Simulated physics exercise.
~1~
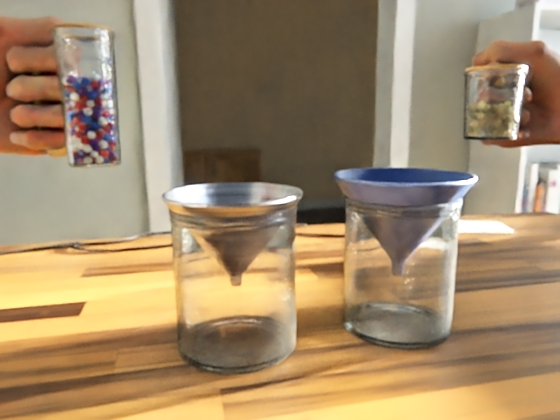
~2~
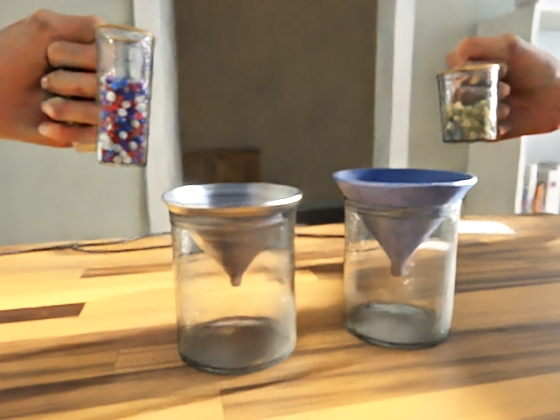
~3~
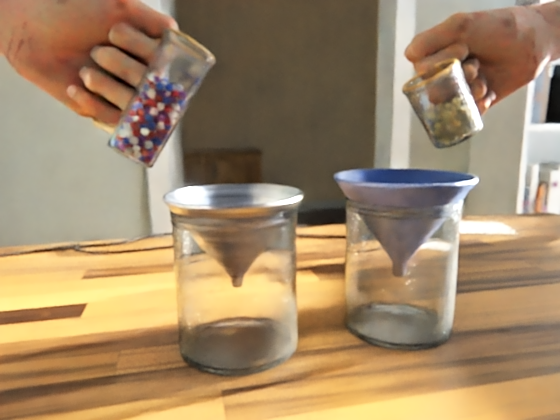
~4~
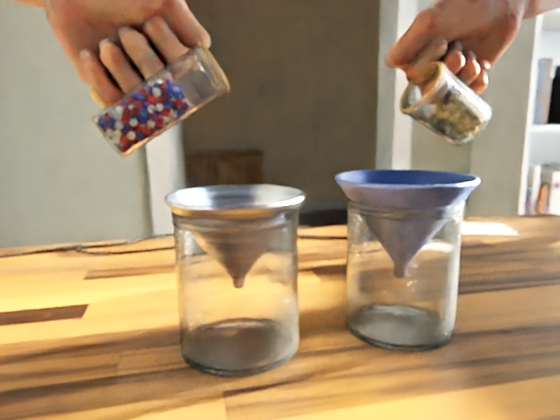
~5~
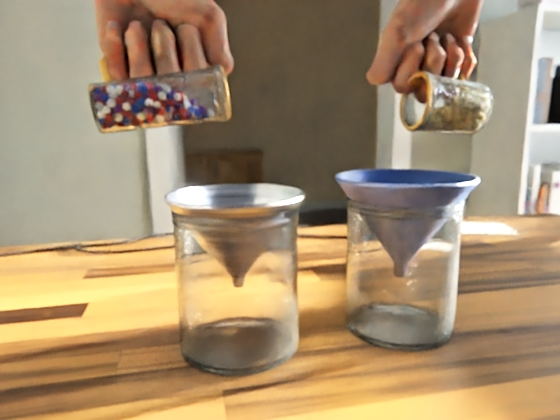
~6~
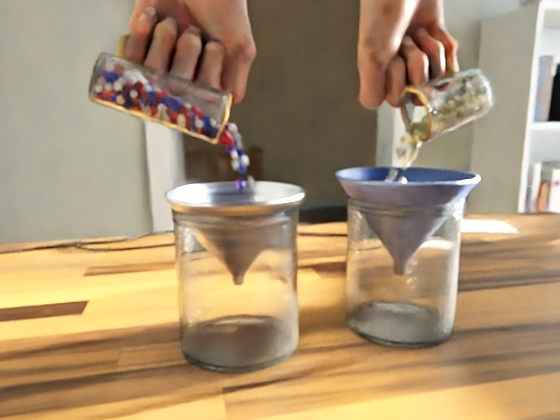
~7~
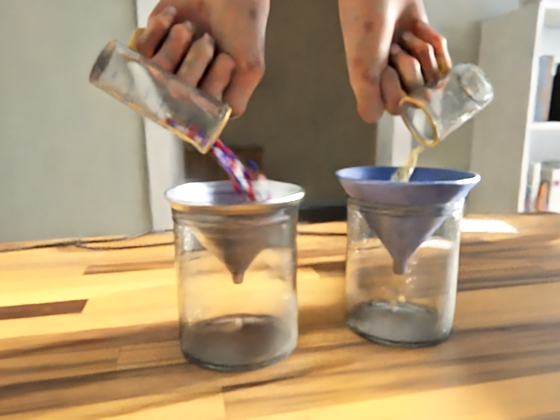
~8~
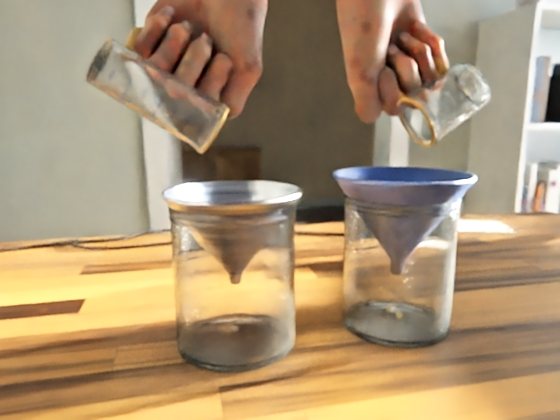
Two hands tipping small glasses of coloured beads and pale pieces into funnels on glass jars, leaving both jars almost empty.
